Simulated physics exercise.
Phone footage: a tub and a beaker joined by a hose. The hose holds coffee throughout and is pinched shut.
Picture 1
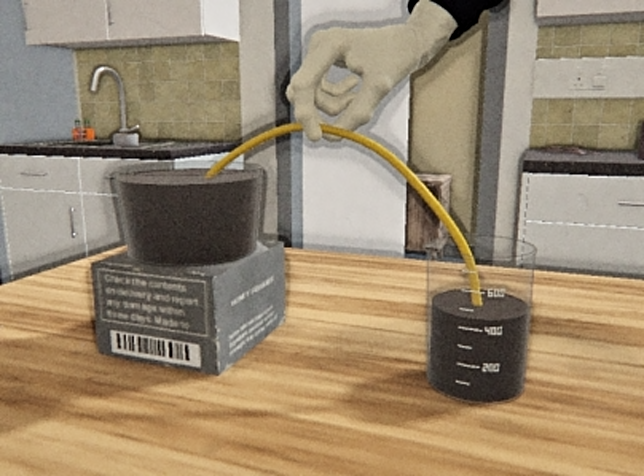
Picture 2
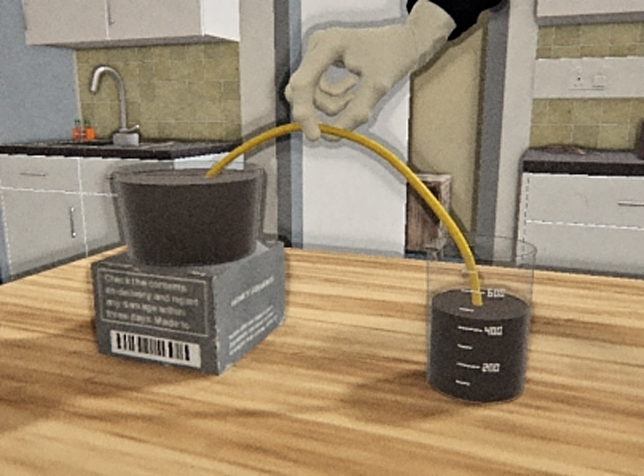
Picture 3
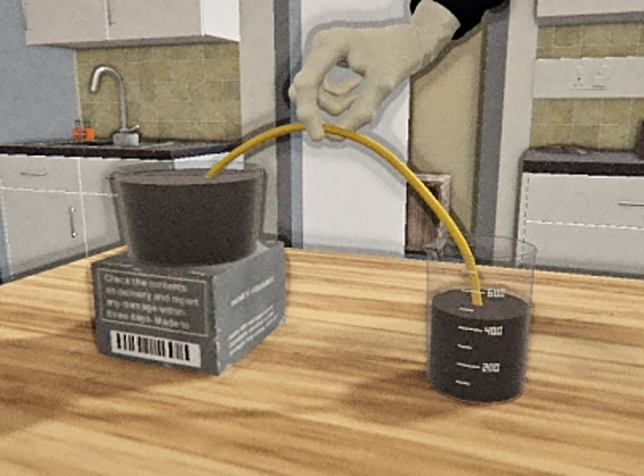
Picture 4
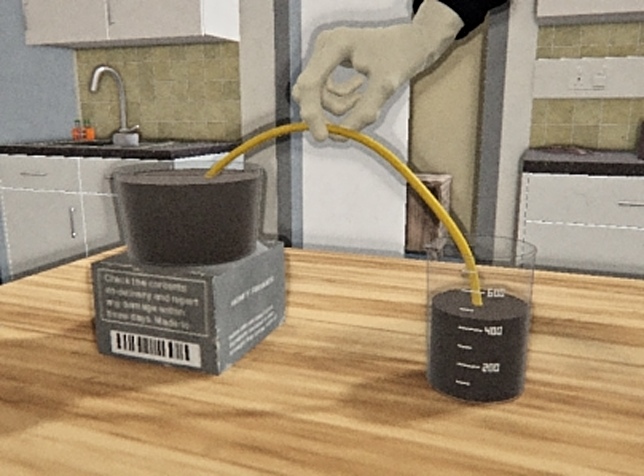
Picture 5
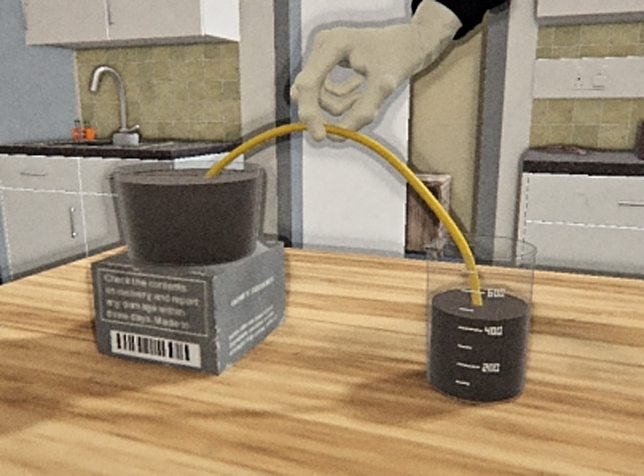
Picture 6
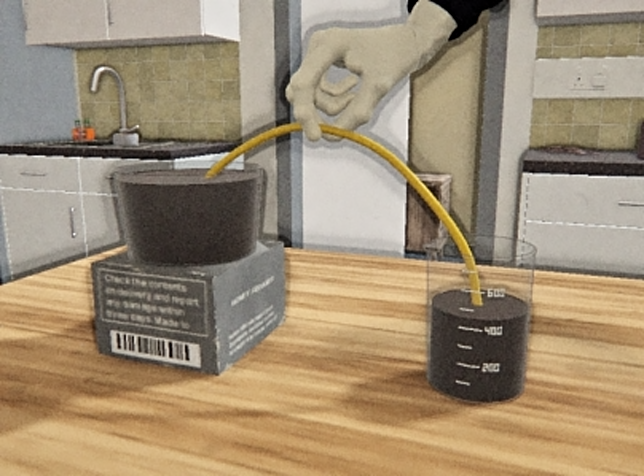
In a kitchen, a tub of dark liquid sits on a grey packet at the left of a wooden worktop, and a yellow hose arches from it into a partly filled beaker on the right. A pale hand pinches the hose near its top throughout, barely shifting, while both liquid levels stay unchanged.
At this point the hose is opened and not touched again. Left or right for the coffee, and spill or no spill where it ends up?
It flows: Right, one that fills: Spill.
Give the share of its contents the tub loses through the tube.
Reading: Close to 65 percent.
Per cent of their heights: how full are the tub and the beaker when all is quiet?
They end up at about 35 and 100 percent of their heights.
Shortly, the tub is about two thirds full; the beaker is nearly full.
Then, the tub is about half full; the beaker is full to the brim; the lower one has lost some.
At the finish, the tub is about a third full; the beaker is full to the brim; the lower one has lost some; the two surfaces are level.
